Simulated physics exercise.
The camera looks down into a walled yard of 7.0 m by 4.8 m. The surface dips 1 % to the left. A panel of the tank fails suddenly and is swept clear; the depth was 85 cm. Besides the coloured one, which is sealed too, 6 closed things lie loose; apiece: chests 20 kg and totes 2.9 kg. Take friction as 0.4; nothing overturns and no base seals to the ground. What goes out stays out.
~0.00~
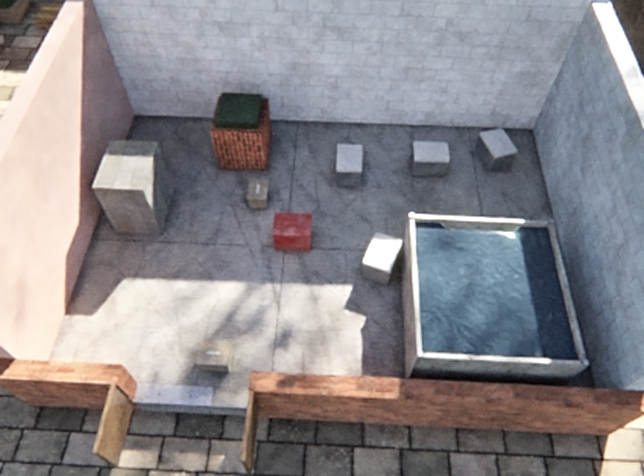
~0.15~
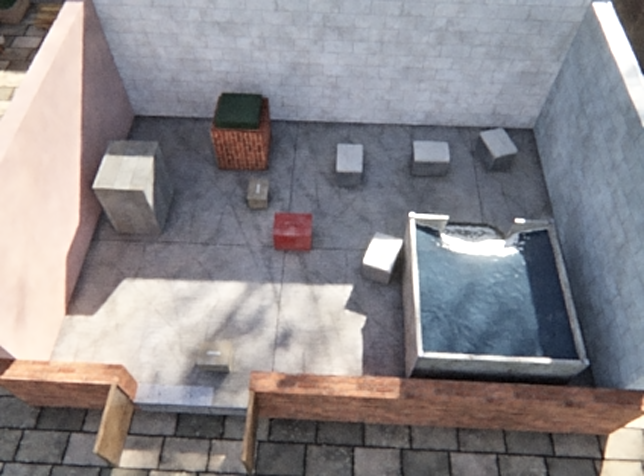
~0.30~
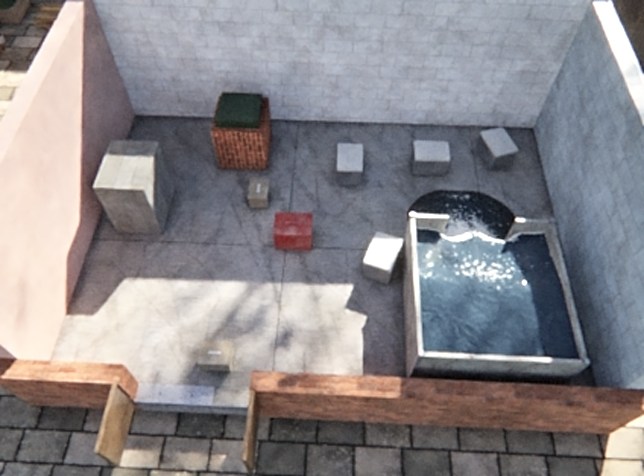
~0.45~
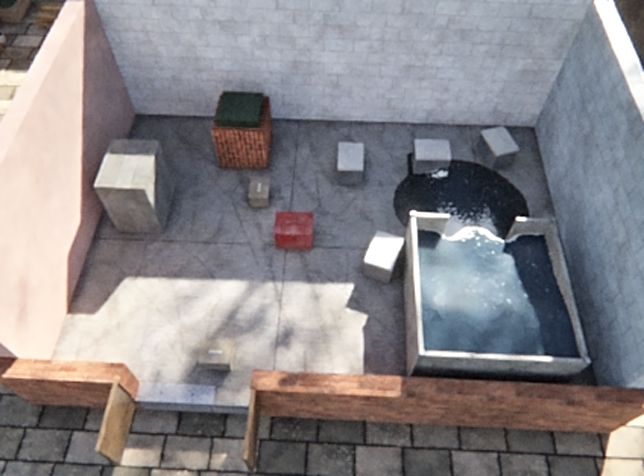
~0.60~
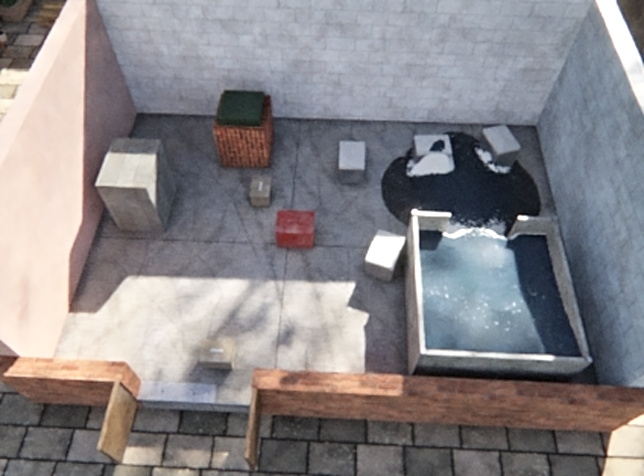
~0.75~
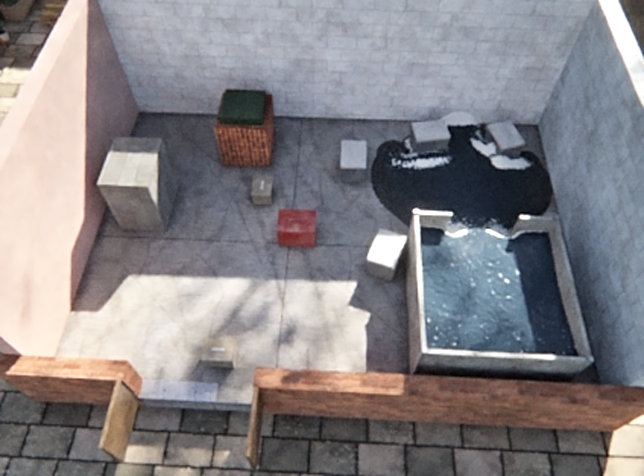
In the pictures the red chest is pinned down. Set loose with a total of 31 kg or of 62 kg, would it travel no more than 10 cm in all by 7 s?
Verdict: Only the higher weight holds it.
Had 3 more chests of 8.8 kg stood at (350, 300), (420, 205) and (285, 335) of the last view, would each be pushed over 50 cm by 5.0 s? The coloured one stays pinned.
In turn: Less, more, short of it.
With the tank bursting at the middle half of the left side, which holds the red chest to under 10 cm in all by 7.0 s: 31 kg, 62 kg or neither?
Then neither weight holds it.
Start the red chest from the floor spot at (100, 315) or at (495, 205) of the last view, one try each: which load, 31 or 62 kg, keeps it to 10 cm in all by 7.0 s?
In turn: Only the larger holds; neither holds.
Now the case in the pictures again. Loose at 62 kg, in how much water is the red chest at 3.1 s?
About 4 cm.
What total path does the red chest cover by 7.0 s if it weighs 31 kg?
About 40 cm.
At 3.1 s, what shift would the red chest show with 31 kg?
Roughly 0 cm.
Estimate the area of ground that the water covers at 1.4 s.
Roughly 11.5 m2.
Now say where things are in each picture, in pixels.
In the first frame, the red chest at (293, 224), on the bottom; 3.4 m2 under water; 0 of 7 have shifted.
In the second frame, the red chest at (293, 224) rests on the ground; water covers 4.1 m2; 0 of 7 have shifted.
In the third frame, the red chest at (293, 224), on the bottom; 5.1 m2 under water; 0 of 7 have shifted.
In the fourth frame, the red chest at (294, 223), on the bottom; 6.2 m2 under water; 0 of 7 have shifted.
In the fifth frame, the red chest at (295, 222), on the bottom; water covers 7.4 m2; 1 of 7 have shifted.
In the sixth frame, the red chest at (297, 221), on the bottom; water covers 8.6 m2; 2 of 7 have shifted.
After 1.4 s the red chest would be 0 cm from its start with 31 kg and 0 cm from its start with 62 kg; 0 cm of water round it then.
After 3.1 s the red chest would be 0 cm from its start with 31 kg and 0 cm from its start with 62 kg; 4 cm of water round it then.
After 4.9 s the red chest would be 24 cm from its start with 31 kg and 3 cm from its start with 62 kg; 7 cm of water round it then.
After 7.0 s the red chest would be 38 cm from its start with 31 kg and 3 cm from its start with 62 kg; 5 cm of water round it then.
